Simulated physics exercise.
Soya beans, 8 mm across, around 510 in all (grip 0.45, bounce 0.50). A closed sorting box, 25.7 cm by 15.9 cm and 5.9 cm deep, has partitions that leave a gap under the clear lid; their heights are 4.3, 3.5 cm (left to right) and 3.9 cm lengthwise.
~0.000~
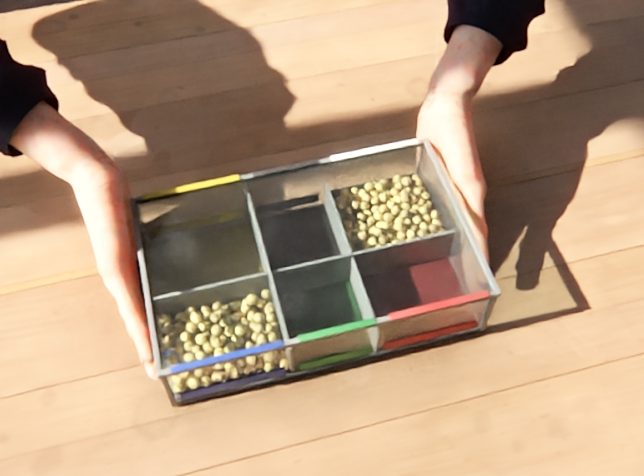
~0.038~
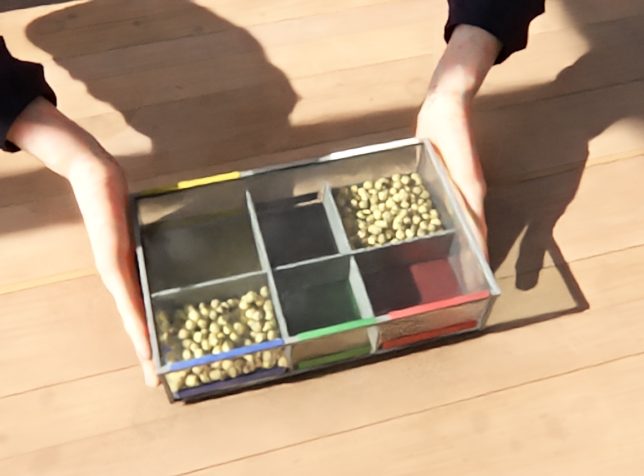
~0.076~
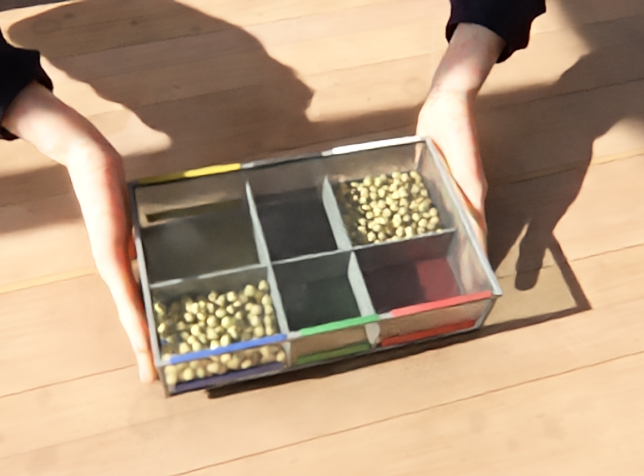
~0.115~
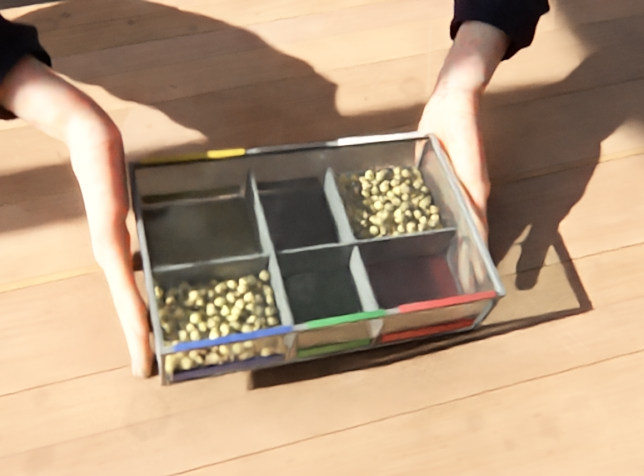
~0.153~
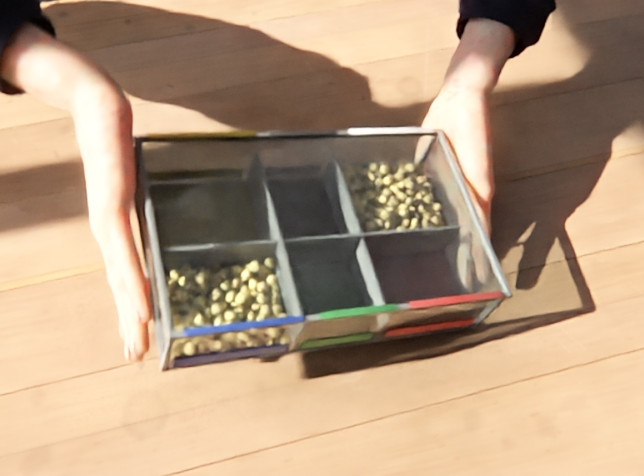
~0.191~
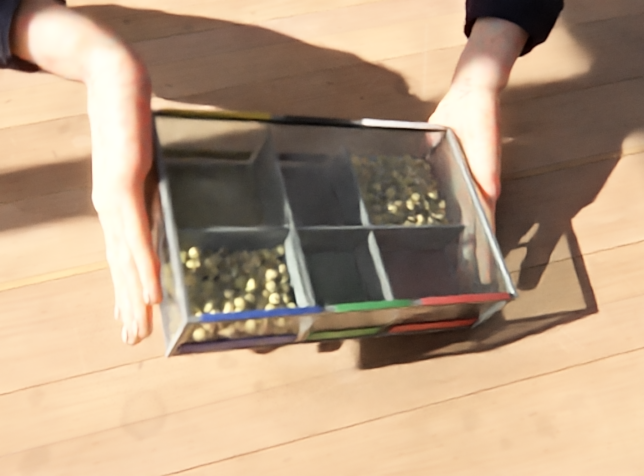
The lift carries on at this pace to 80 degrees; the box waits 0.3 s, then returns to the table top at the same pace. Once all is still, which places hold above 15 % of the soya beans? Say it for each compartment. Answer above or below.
Red: Below, blue: Above, green: Below, yellow: Below, white: Above, black: Below.
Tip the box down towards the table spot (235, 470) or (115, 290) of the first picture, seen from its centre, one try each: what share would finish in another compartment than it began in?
About 40 and 45 per cent.
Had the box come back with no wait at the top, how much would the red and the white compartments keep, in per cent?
Then: Red 10, white 55.
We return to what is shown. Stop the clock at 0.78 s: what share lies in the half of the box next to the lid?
Some 40 per cent.
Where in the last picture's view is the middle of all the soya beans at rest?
At about (378, 257).
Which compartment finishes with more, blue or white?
It is the white one.
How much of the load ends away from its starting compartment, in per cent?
Some 10 per cent.
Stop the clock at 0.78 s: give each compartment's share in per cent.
Red 5, blue 40, green 0, yellow 0, white 55, black 0.
Then, at 0.78 s, tilt 80 degrees; red 5 %, blue 40 %, white 55 %.
Then, at 1.18 s, tilt 44 degrees; red 10 %, blue 40 %, white 50 %.
After 1.66 s, tilt 0 degrees; red 10 %, blue 35 %, white 50 %.
In the end, at 2.1 s, red 10 %, blue 35 %, green 0 %, yellow 0 %, white 50 %, black 0 %.
